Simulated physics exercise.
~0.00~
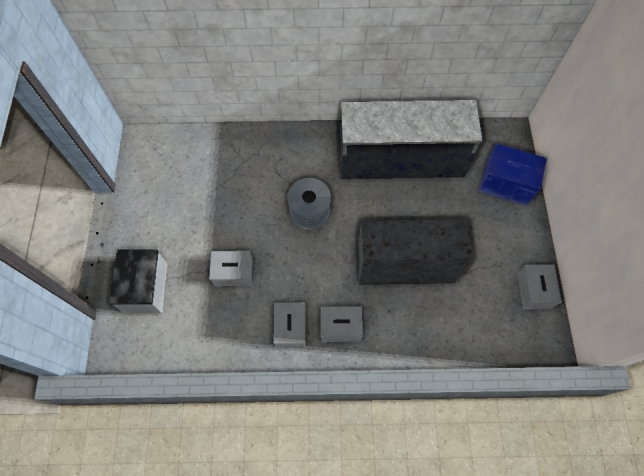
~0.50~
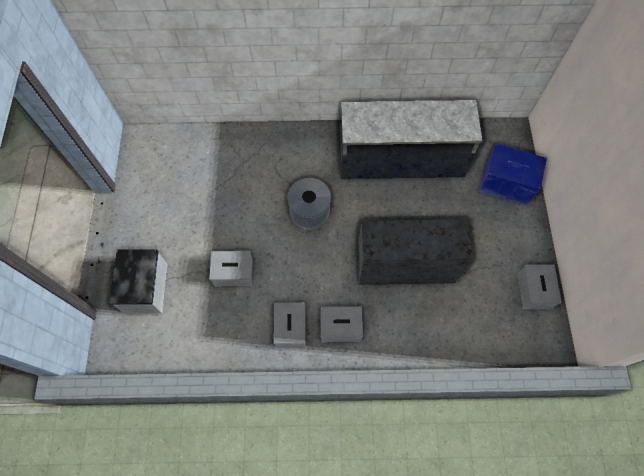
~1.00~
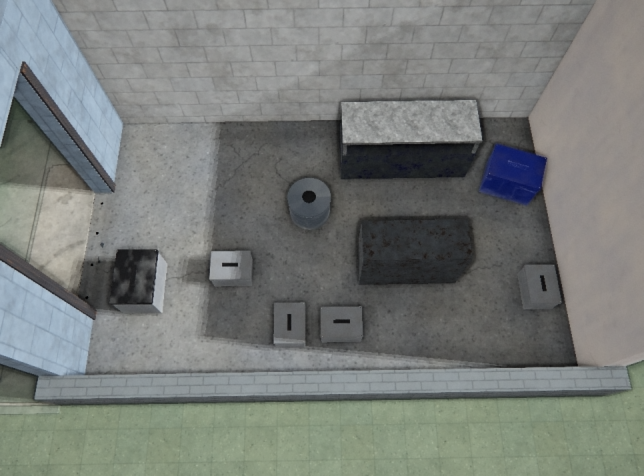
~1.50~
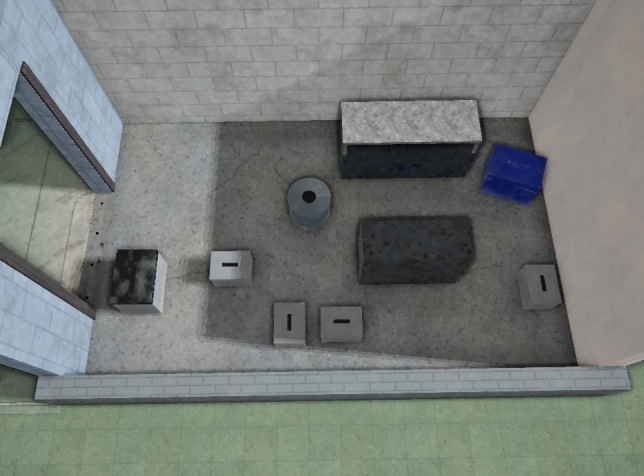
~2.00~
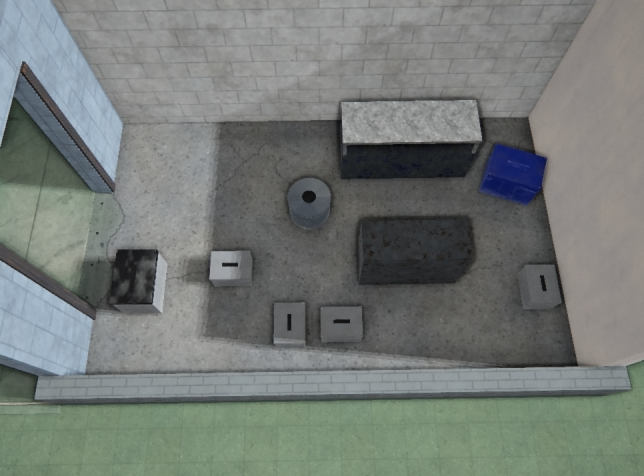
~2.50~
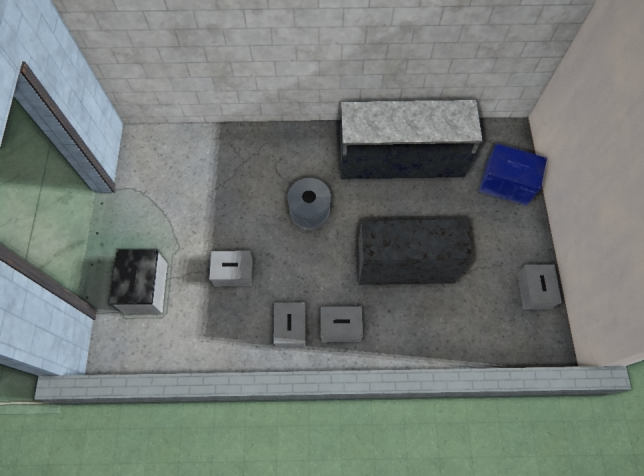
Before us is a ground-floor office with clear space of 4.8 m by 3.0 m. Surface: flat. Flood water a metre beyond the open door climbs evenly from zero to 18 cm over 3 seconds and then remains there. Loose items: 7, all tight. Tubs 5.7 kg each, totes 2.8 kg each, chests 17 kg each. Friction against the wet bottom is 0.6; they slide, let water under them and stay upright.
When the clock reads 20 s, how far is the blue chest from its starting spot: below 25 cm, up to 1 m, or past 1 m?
It is displaced moderately.
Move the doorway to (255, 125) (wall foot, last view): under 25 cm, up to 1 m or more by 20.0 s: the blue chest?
Under that change the blue chest is pushed a bit.
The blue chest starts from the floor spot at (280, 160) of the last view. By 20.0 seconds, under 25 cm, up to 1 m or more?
In that run it wanders a bit.
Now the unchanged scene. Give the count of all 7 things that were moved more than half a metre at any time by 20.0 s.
I get 7.
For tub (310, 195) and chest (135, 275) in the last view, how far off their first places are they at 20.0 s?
200 cm, 250 cm.
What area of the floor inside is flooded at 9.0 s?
13 m2.
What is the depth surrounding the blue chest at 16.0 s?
About 16 cm.
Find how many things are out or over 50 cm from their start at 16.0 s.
The number comes to 7.
After 4.0 s the blue chest is near (518, 166), 0.0 m from its start, aground; 0 afloat.
After 9.0 s the blue chest is near (505, 144), 0.3 m from its start, afloat; 6 afloat.
After 16.0 s the blue chest is near (510, 119), 0.5 m from its start, afloat; 7 afloat.
After 20.0 s the blue chest is near (495, 108), 0.7 m from its start, afloat; 7 afloat.
